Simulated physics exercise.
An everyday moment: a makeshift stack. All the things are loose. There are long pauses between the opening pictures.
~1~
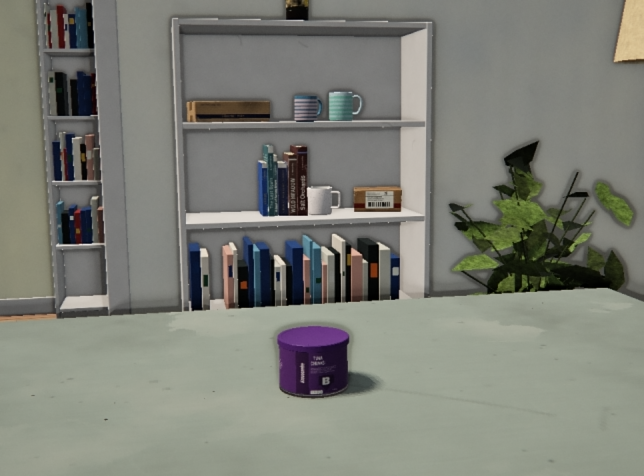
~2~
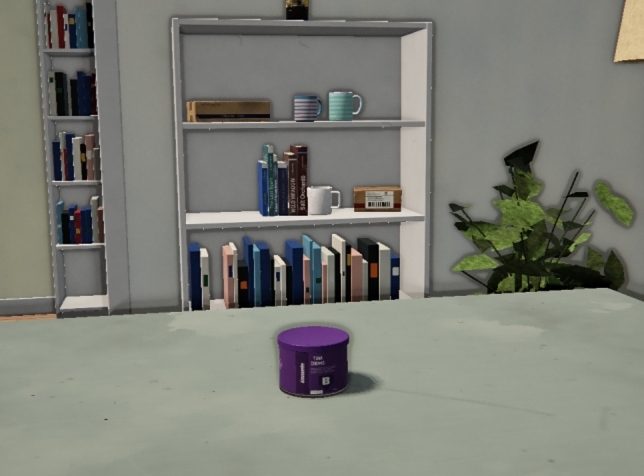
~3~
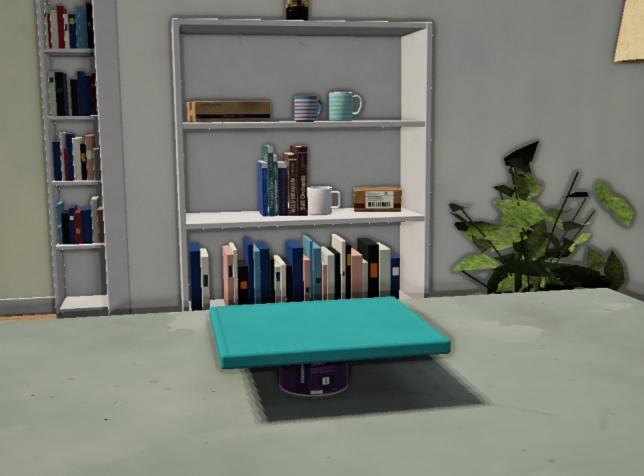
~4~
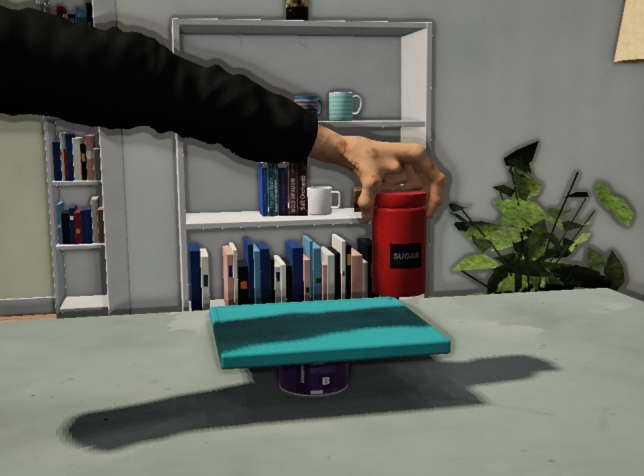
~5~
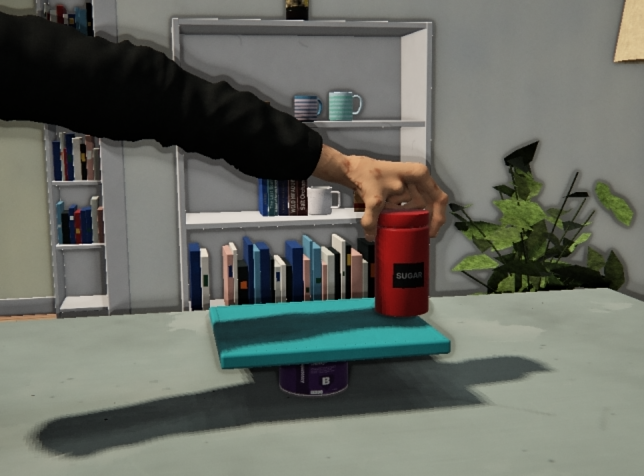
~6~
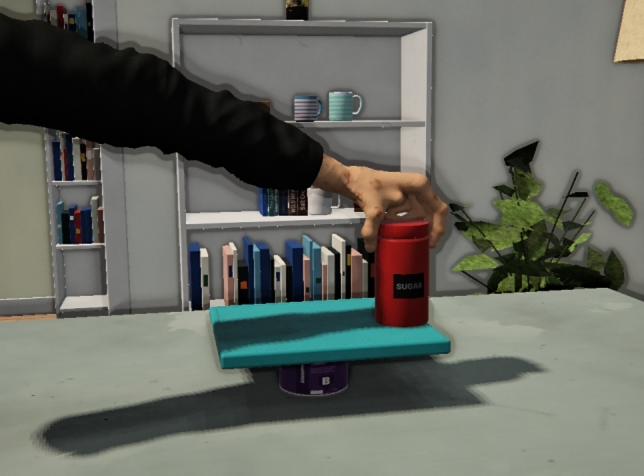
On a pale table in front of bookshelves and a plant, a purple tub sits alone, then a teal board lies across its top, and a hand reaches in from the left and lowers a red jar onto the board's right side.
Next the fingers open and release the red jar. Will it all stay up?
Here the stack gives way.
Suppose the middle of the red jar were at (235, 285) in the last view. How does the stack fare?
Then it loses its balance.
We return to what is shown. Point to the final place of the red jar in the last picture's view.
At about (485, 349).
Then, 0.30 s later than the last frame, red jar now fallen; turquoise lid tilted by 38°.
Then, 0.50 s later than the last frame, turquoise lid tilted by 41°.
Then, 1.00 s later than the last frame, turquoise lid tilted by 17°.
When it is over, fallen, red jar; moved from the start, turquoise lid; purple tub as before. End places, in pixels of the last picture, red jar near (484, 349). The stack loses its balance.
